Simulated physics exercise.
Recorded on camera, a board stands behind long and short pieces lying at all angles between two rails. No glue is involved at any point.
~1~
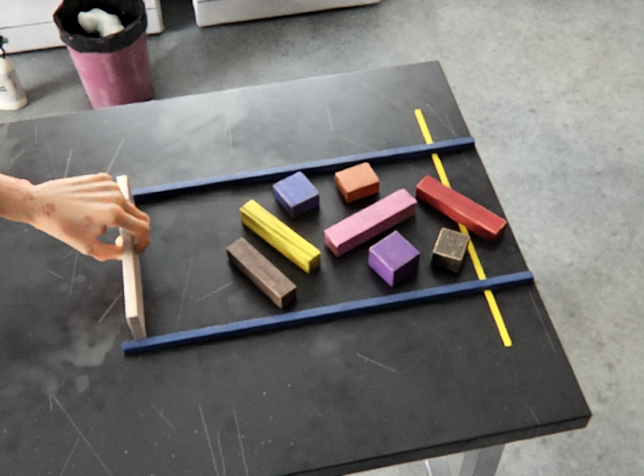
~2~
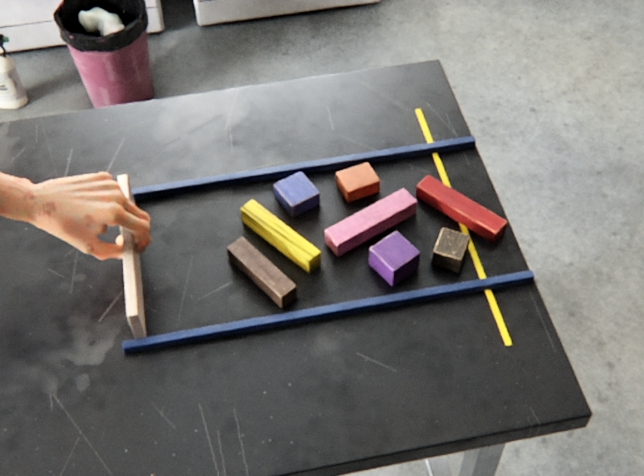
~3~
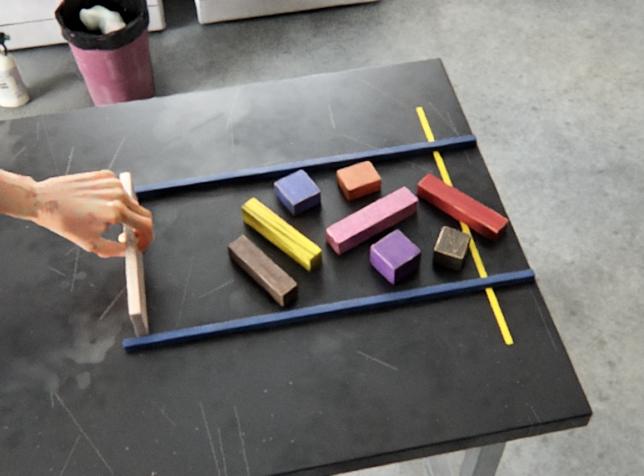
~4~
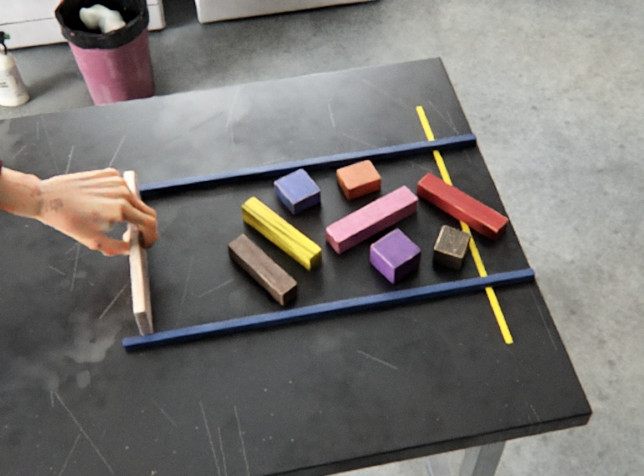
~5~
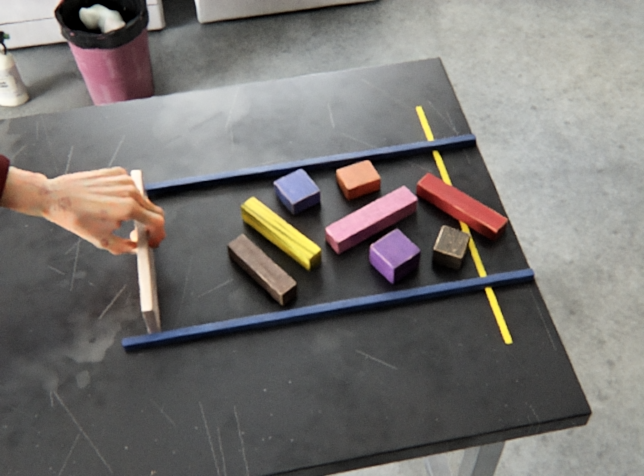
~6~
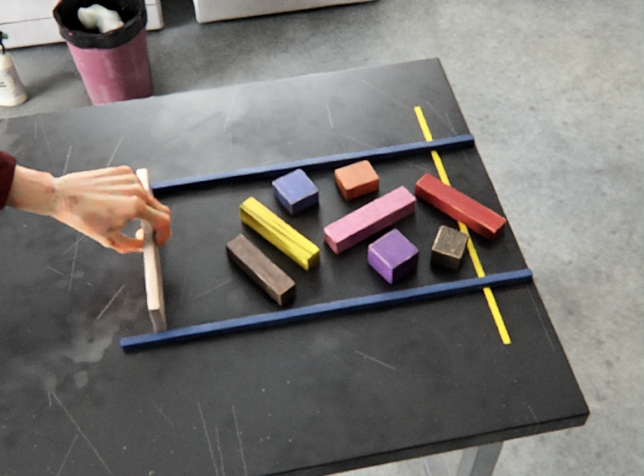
On a scratched black table above a grey concrete floor, seen from above at an angle, two blue rails run across the top, with a pink bin behind. Between them lie yellow, brown, pink and red bars and blue, orange, purple and dark blocks, the red bar touching a yellow strip at right. A hand at left slides an upright pale board slightly rightward, while the pieces stay still.
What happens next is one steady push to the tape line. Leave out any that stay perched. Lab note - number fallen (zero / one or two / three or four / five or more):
Three to four.
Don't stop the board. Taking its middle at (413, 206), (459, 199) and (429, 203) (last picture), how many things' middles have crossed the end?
Per position: 1 / 4 / 1.
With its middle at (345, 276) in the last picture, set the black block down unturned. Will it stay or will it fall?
It remains in place.
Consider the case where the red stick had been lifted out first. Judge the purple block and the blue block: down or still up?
I'd say the purple block stays where it is, while the blue block stays where it is.
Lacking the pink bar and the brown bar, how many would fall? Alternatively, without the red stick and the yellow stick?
That gives 2 in the first case, then 3 in the second.
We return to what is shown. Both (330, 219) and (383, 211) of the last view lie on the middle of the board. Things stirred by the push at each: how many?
One spot: 7. Other spot: 8.
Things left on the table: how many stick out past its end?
It's 1.
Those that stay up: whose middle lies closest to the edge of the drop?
The purple block.
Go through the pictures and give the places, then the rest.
Red stick (460, 209); black block (451, 250); purple block (394, 259); board (131, 255); tape (458, 215), in the first picture.
Black block (451, 250); pink bar (371, 222), in the second picture.
Purple block (395, 257); blue block (298, 193), in the third picture.
Red stick (461, 206); brown bar (263, 269), in the fourth picture.
Black block (451, 248); yellow stick (281, 233), in the fifth picture.
Red stick (459, 207); black block (450, 248); purple block (393, 256); board (151, 248); tape (457, 212), in the sixth picture.
Soon after, none off yet; red stick at rest near (459, 207); black block at rest near (450, 248); purple block at rest near (393, 256).
After that, none off yet; red stick displaced a little near (477, 197); black block at rest near (450, 248); purple block displaced a little near (407, 262).
And then, none off yet; red stick tilting a little near (510, 192); black block displaced about its own width near (496, 239); purple block displaced well along near (469, 261).
In the end, the number that fall off is three or four; gone, orange block, pink bar, black block and red stick.
